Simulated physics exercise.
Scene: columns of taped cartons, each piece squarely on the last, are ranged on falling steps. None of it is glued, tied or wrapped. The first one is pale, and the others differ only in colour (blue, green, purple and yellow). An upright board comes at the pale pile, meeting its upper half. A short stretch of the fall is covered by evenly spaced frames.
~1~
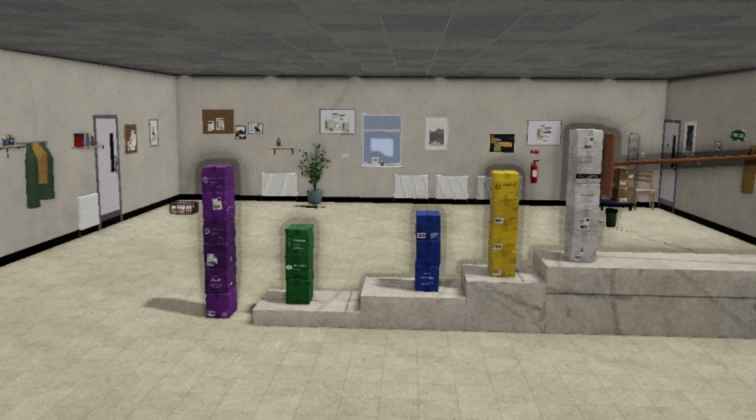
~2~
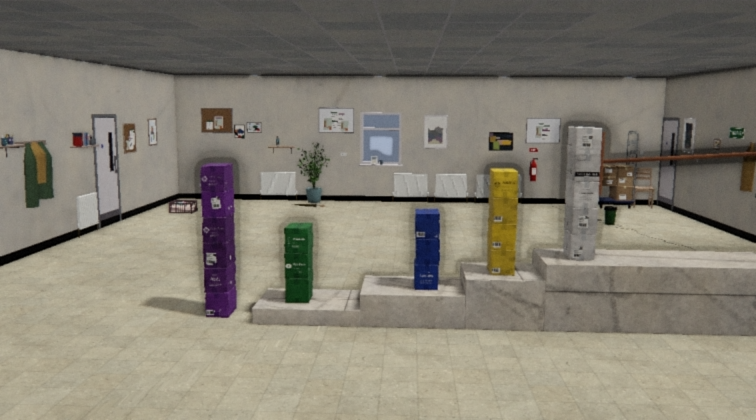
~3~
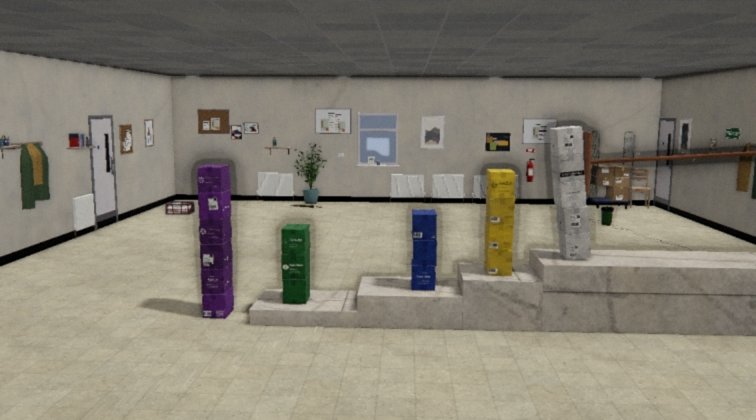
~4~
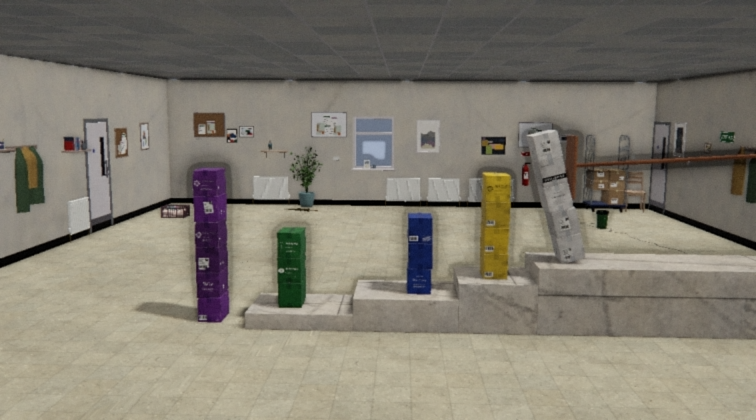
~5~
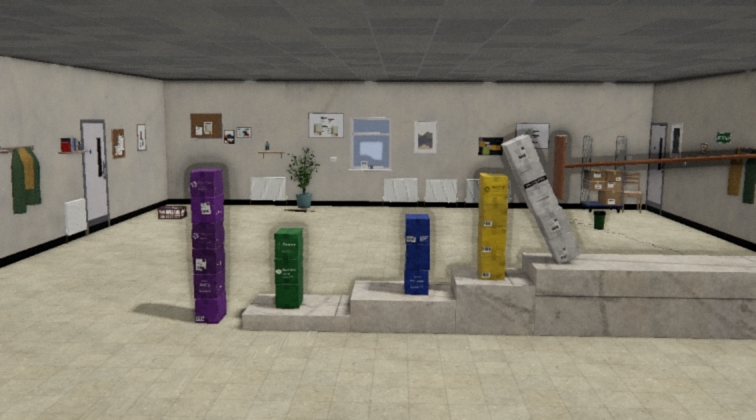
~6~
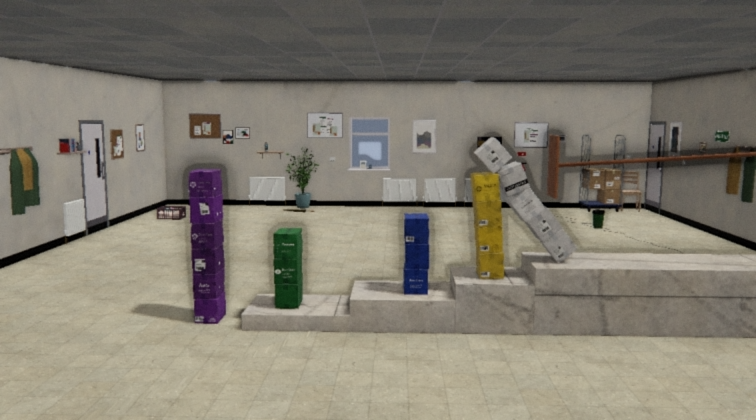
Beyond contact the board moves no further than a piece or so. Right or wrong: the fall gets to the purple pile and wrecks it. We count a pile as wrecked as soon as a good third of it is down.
Wrong.
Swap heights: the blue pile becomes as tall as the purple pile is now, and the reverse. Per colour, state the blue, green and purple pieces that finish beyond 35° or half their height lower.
Blue 6, green 2, purple 3.
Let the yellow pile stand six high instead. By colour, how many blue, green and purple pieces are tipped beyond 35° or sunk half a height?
The counts are blue 2, green 3 and purple 6.
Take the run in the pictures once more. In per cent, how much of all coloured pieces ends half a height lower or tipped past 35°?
50 %.
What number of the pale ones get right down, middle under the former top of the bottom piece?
Tally at the end: 5.
Just after the last frame, 5 of the pale pile down; none of the 6 purple cartons down (0 of 16 in all colours); top purple carton unmoved; top yellow carton tilted clearly.
A moment on, 5 of the pale pile down; none of the 6 purple cartons down (3 of 16 in all colours); top purple carton unmoved; top yellow carton on its side.
Further on, 5 of the pale pile down; none of the 6 purple cartons down (6 of 16 in all colours); top purple carton unmoved; top yellow carton upside down.
When it is over, 5 of the pale pile down; none of the 6 purple cartons down (8 of 16 in all colours); top purple carton unmoved; top yellow carton upside down. In pixels of the last frame, middles, top purple carton near (205, 183), top yellow carton near (303, 269).
